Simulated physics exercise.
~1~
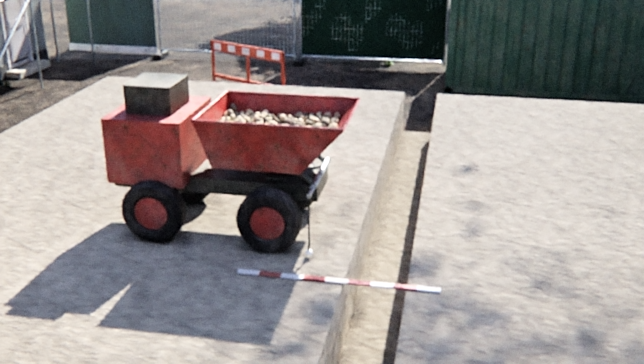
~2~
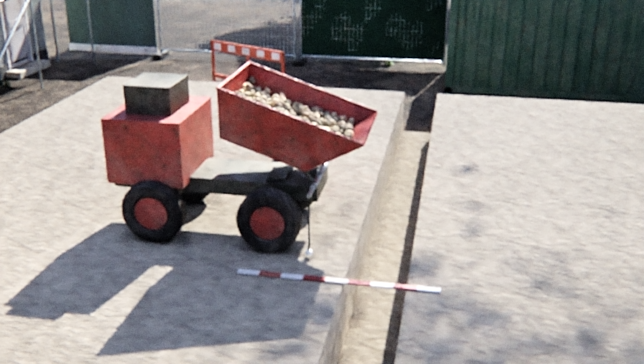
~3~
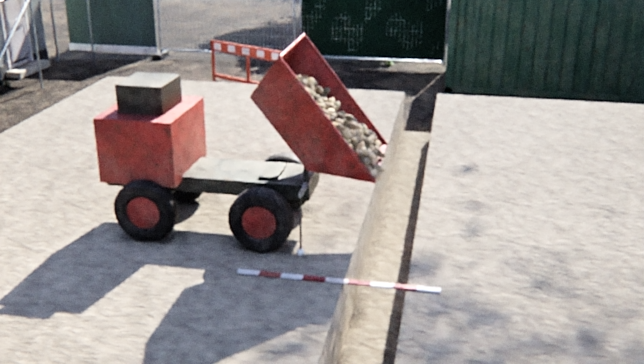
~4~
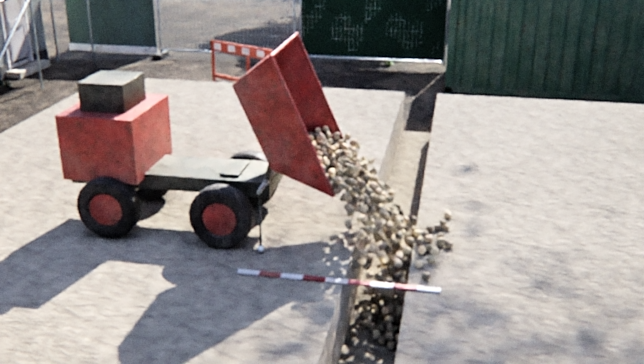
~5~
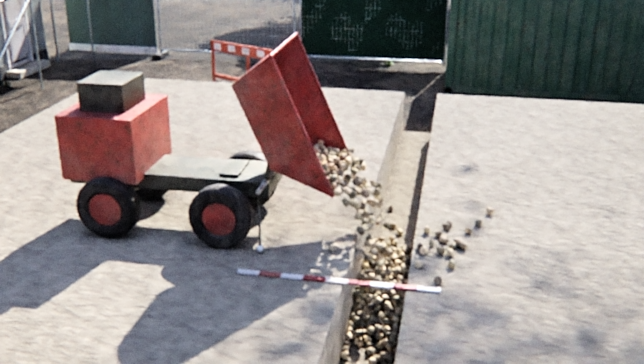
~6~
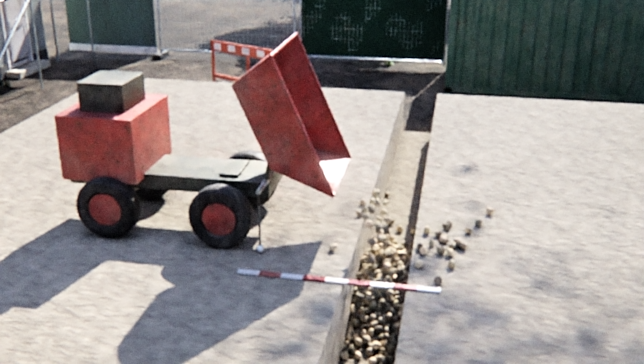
A paved building site with green fencing at the back is seen from above at an angle, with a narrow trench running through it. On the left stands a red dumper with black tyres, its body full of pale stones, and a red-and-white staff lies near the trench. The body tilts up steadily towards the right, and the machine then shifts a little to the left. Stones pour over the lip into the trench while the raised body holds still. Finally the body is empty, most stones lie in the trench, and a few rest scattered on its far side.
